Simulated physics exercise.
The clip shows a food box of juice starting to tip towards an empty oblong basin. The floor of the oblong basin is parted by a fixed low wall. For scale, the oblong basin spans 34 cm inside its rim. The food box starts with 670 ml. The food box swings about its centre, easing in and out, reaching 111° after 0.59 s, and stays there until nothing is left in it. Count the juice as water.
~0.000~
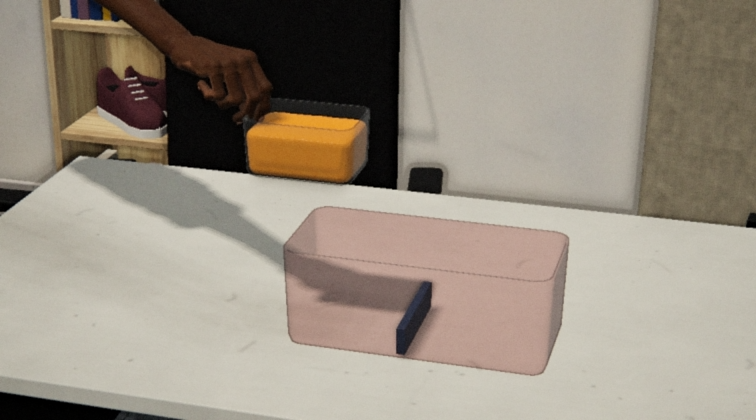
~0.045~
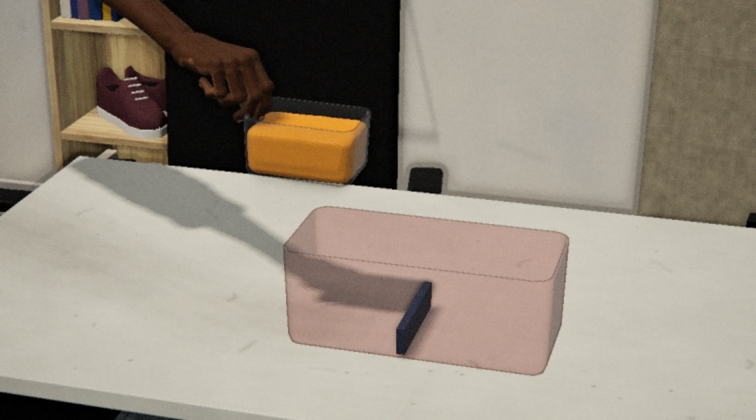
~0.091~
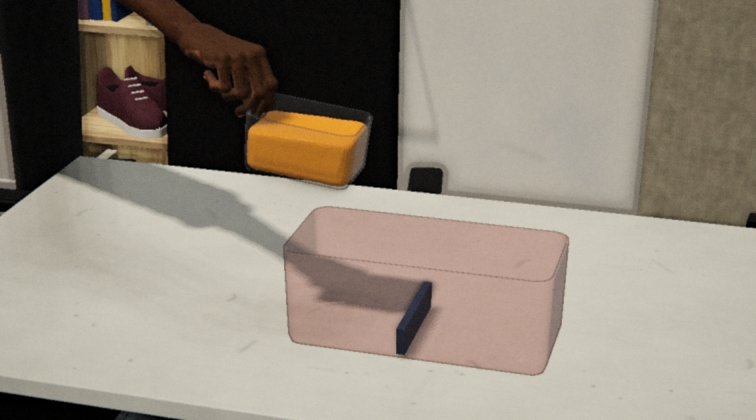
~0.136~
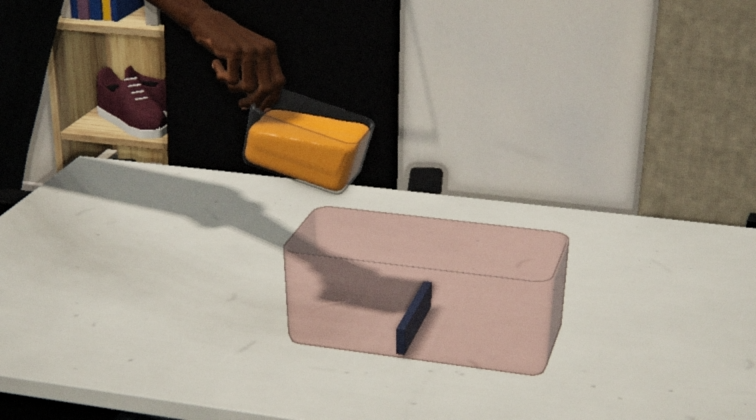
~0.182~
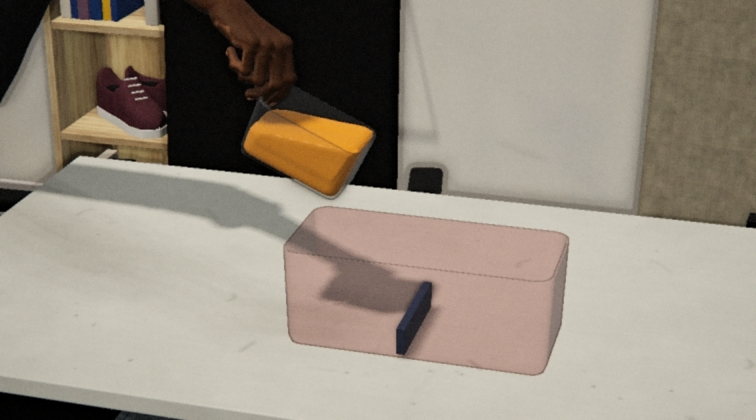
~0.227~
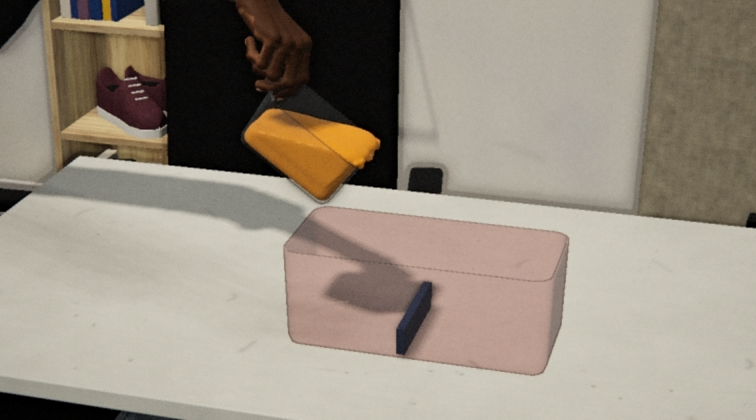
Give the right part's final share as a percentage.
About 31 per cent.
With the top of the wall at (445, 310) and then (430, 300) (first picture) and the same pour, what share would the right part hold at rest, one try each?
First 20, then 10 per cent.
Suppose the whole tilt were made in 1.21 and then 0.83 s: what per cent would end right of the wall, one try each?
First 55, then 40 per cent.
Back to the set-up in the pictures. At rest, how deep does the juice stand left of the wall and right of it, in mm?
Left about 22 mm, right about 8 mm.
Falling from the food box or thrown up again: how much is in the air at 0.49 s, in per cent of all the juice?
Some 32 per cent.
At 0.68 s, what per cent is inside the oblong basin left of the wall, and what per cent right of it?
Left about 68, right about 28.
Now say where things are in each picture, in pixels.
In the first frame, tilt 0°; pouring edge (361, 121); surface from (258, 121) to (361, 131); the oblong basin's rim runs from (299, 229) to (561, 259); the wall's top is at (415, 305).
In the second frame, tilt 2°; pouring edge (362, 123); surface from (258, 120) to (361, 131).
In the third frame, tilt 6°; pouring edge (364, 127); surface from (259, 119) to (362, 134).
In the fourth frame, tilt 14°; pouring edge (366, 135); surface from (260, 119) to (364, 136).
In the fifth frame, tilt 24°; pouring edge (367, 146); surface from (259, 119) to (369, 138).
In the sixth frame, tilt 36°; pouring edge (366, 157); surface from (257, 118) to (365, 147); 5 per cent is over the edge.
Then, 0.49 s in, the tilt is 103° and 16 per cent is still to pour, 35 is left of the wall and 17 right of it.
Then, 0.68 s in, the tilt is 111° and 2 per cent is still to pour, 68 is left of the wall and 27 right of it.
Then, 0.87 s in, the tilt is 111° and 0 per cent is still to pour, 68 is left of the wall and 30 right of it.
Then, 1.09 s in, the tilt is 111° and 0 per cent is still to pour, 67 is left of the wall and 31 right of it.
Finally, 67 per cent lies left of the wall, 31 right of it and 2 outside.
